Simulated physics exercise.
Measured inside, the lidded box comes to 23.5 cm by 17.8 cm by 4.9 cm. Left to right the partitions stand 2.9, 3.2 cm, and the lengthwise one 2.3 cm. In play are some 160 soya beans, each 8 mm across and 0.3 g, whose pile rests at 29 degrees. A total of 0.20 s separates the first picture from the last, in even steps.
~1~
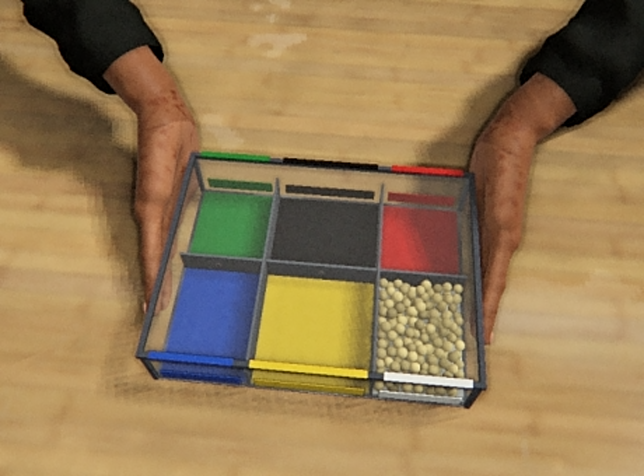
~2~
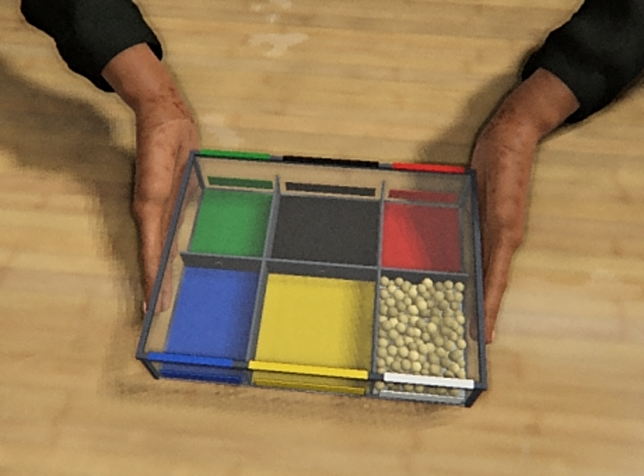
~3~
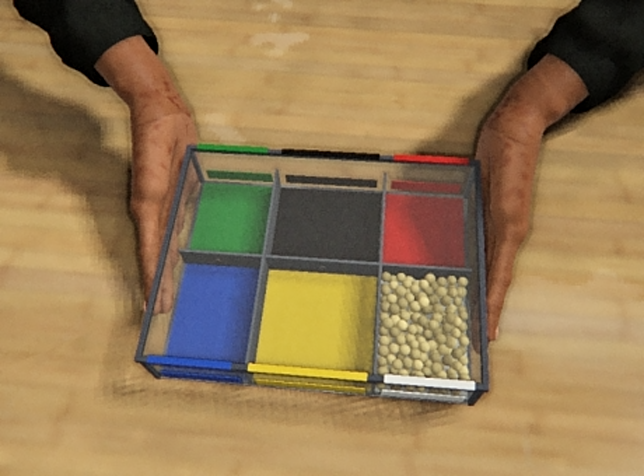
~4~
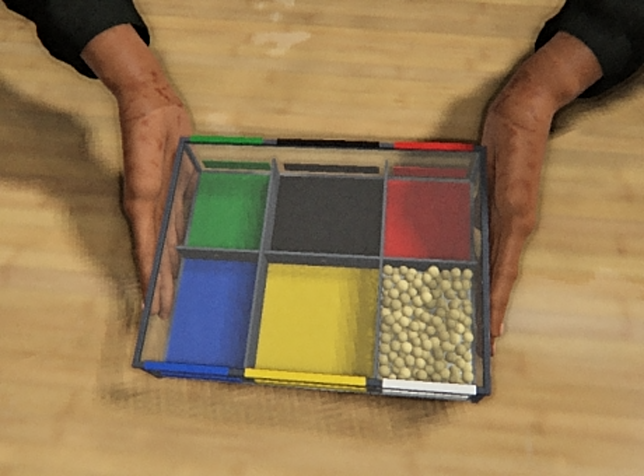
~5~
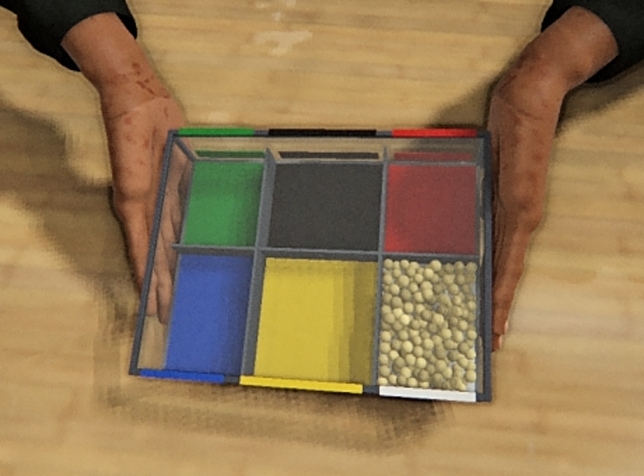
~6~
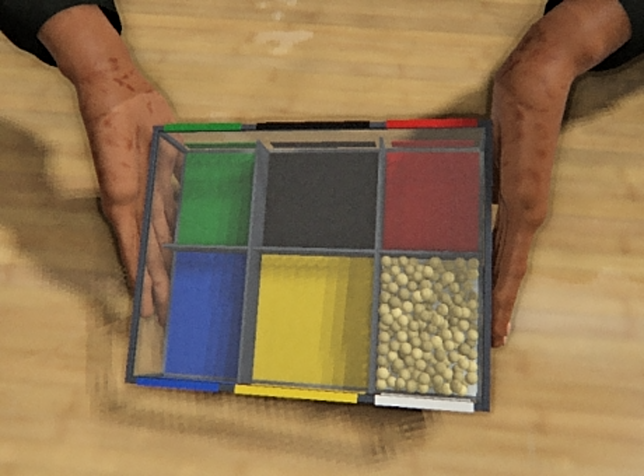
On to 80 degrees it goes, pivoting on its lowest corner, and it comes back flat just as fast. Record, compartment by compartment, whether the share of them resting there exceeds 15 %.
Red: Does not exceed; blue: Does not exceed; green: Does not exceed; yellow: Does not exceed; white: Exceeds; black: Does not exceed.
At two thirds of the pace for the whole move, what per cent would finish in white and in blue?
The white compartment gets 90 % while the blue one gets 0 %.
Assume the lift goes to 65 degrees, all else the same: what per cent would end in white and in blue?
You'd find white with 95 % and blue with 0 %.
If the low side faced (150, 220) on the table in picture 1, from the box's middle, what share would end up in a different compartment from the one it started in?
Something like 55 in a hundred.
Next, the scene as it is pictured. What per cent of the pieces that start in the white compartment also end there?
Around 100 percent stays put.
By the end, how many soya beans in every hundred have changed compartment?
Near 5 per cent, all told.
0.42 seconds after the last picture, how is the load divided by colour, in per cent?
In per cent: Red 0, blue 0, green 0, yellow 5, white 95, black 0.
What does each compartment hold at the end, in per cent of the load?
Final shares in percent: Red 0, blue 0, green 0, yellow 5, white 95, black 0.
Then, 0.42 s after the last picture, tilt 78 degrees; yellow 5 %, white 95 %.
Then, 0.71 s after the last picture, tilt 31 degrees; yellow 5 %, white 95 %.
Then, 1.09 s after the last picture, tilt 0 degrees; yellow 5 %, white 95 %.
In the end, red 0 %, blue 0 %, green 0 %, yellow 5 %, white 95 %, black 0 %.
